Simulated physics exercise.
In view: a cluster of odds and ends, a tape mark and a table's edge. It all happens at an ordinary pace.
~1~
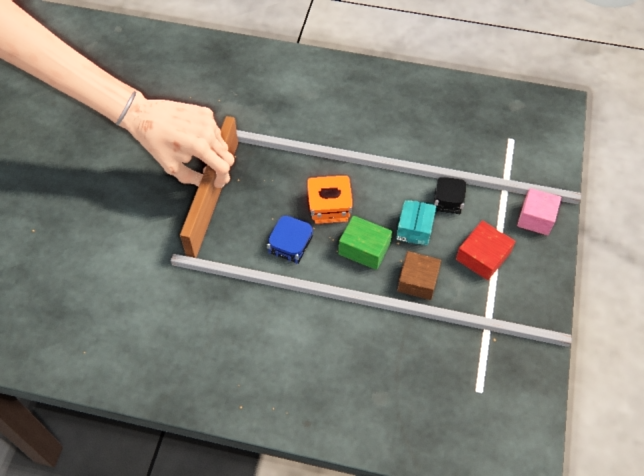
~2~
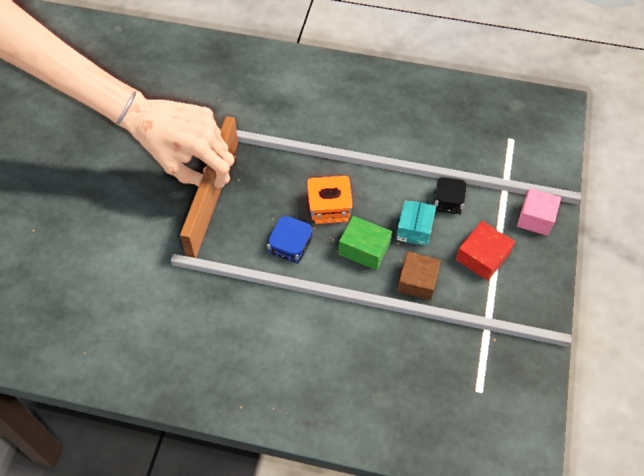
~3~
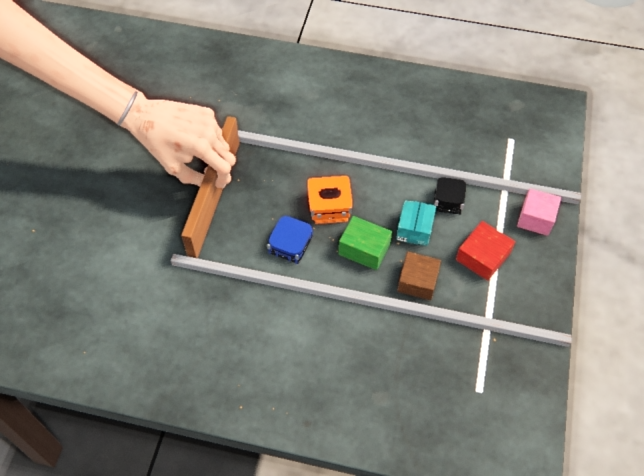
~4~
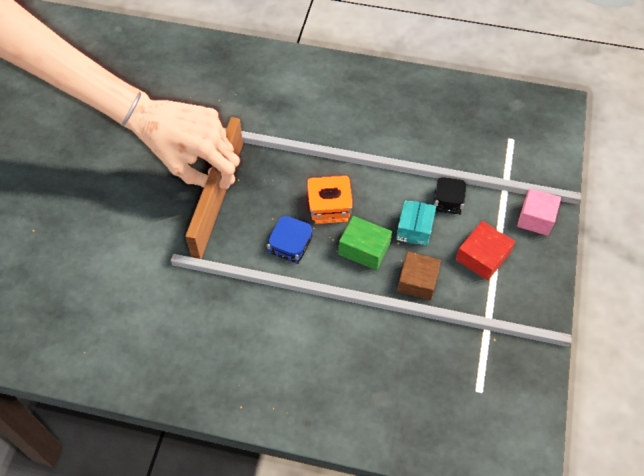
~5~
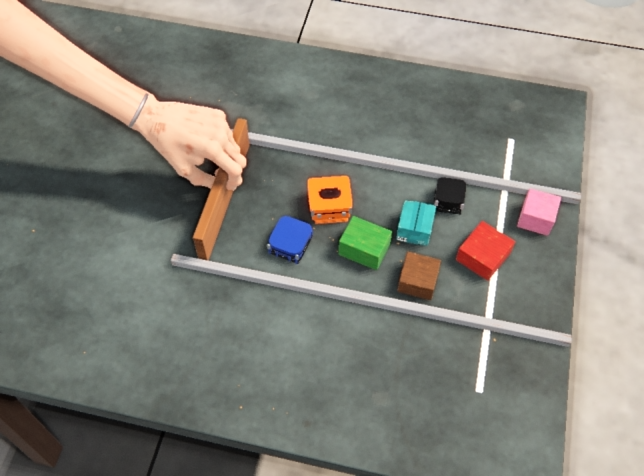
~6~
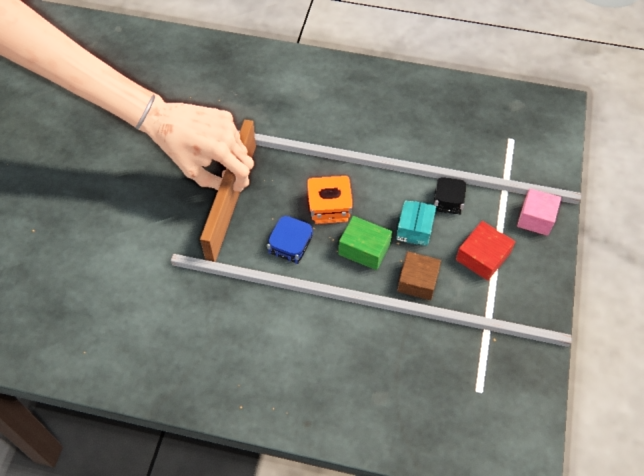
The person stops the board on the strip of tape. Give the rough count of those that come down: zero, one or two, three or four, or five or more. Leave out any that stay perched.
As it turns out, the number that fall off is one or two.
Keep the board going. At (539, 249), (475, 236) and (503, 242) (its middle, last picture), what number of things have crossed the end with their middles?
Place by place, 5, 0 and 1.
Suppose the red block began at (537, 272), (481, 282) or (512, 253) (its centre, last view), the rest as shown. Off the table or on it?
In that order, it goes over; falls; comes down.
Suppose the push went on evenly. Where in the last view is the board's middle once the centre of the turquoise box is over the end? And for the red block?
For the turquoise box at (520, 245), for the red block at (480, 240).
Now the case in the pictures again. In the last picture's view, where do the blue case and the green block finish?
About (511, 282), and the other about (554, 276).
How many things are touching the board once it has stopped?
3 of them.
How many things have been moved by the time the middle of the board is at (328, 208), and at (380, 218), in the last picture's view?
At the one place 3, at the other 5.
Soon after, none off yet; pink block at rest near (539, 212); red block at rest near (485, 251); black case at rest near (450, 196).
By the end, the number that fall off is one or two; fallen, red block.
